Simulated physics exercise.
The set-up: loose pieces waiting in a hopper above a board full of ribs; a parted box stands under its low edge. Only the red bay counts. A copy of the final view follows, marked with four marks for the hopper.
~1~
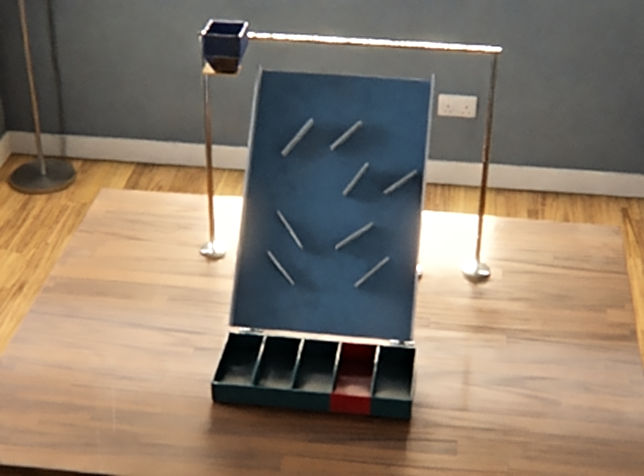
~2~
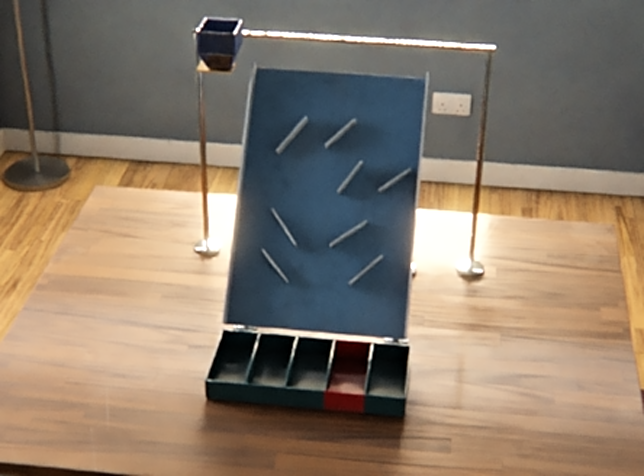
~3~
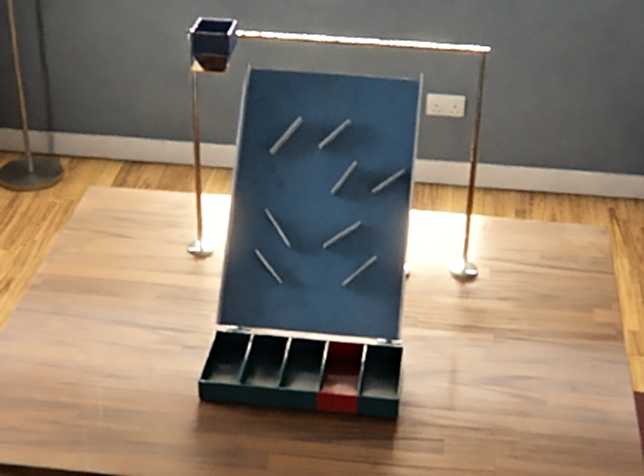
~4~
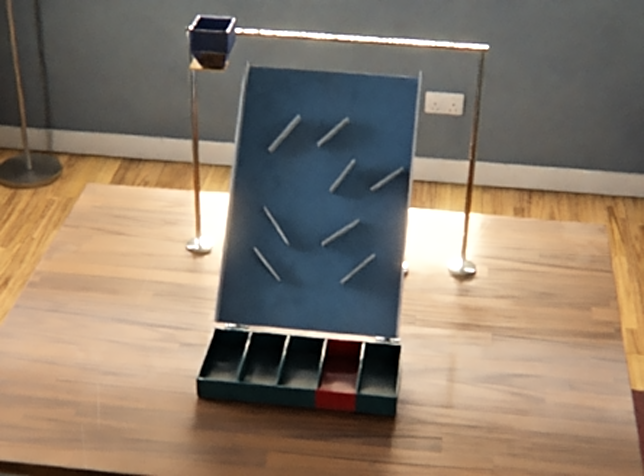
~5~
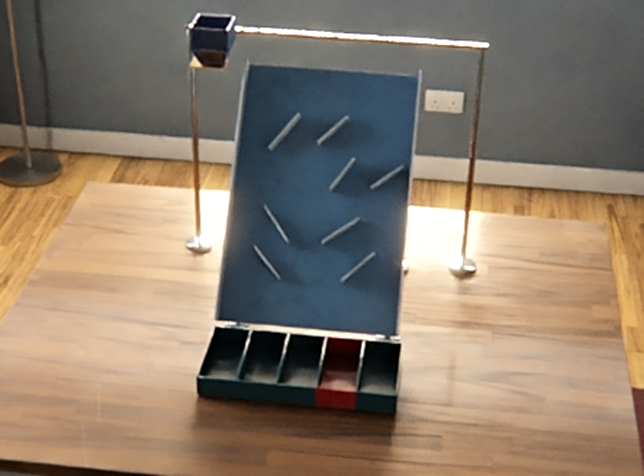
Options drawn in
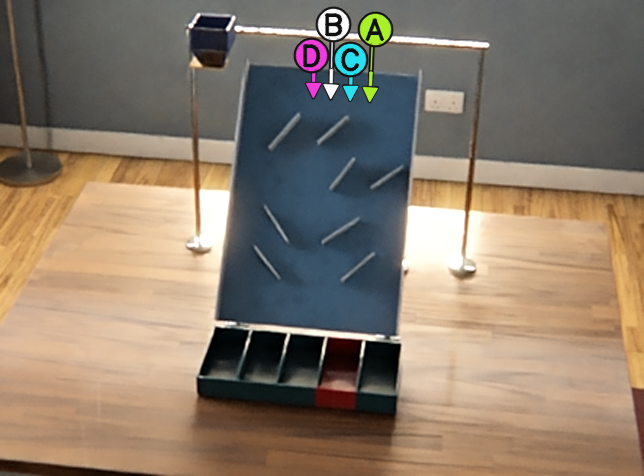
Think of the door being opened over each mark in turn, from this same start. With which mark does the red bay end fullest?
The answer is mark B.
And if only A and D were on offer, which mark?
It is D.
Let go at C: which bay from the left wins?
The third.
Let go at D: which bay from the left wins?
The third.
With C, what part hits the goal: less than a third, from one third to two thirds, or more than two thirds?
Mark C gives less than a third.
On the marked copy, mark A meets the board at (369, 96); mark B meets the board at (330, 93); mark C meets the board at (350, 95); mark D meets the board at (313, 92).
For mark A, a stray few in the red bay, nearly all in other bays, a stray few outside the box.
For mark B, about a third in the red bay, about two thirds in other bays, a stray few outside the box.
For mark C, a small part in the red bay, most in other bays.
For mark D, about a quarter in the red bay, about two thirds in other bays, a small part outside the box.
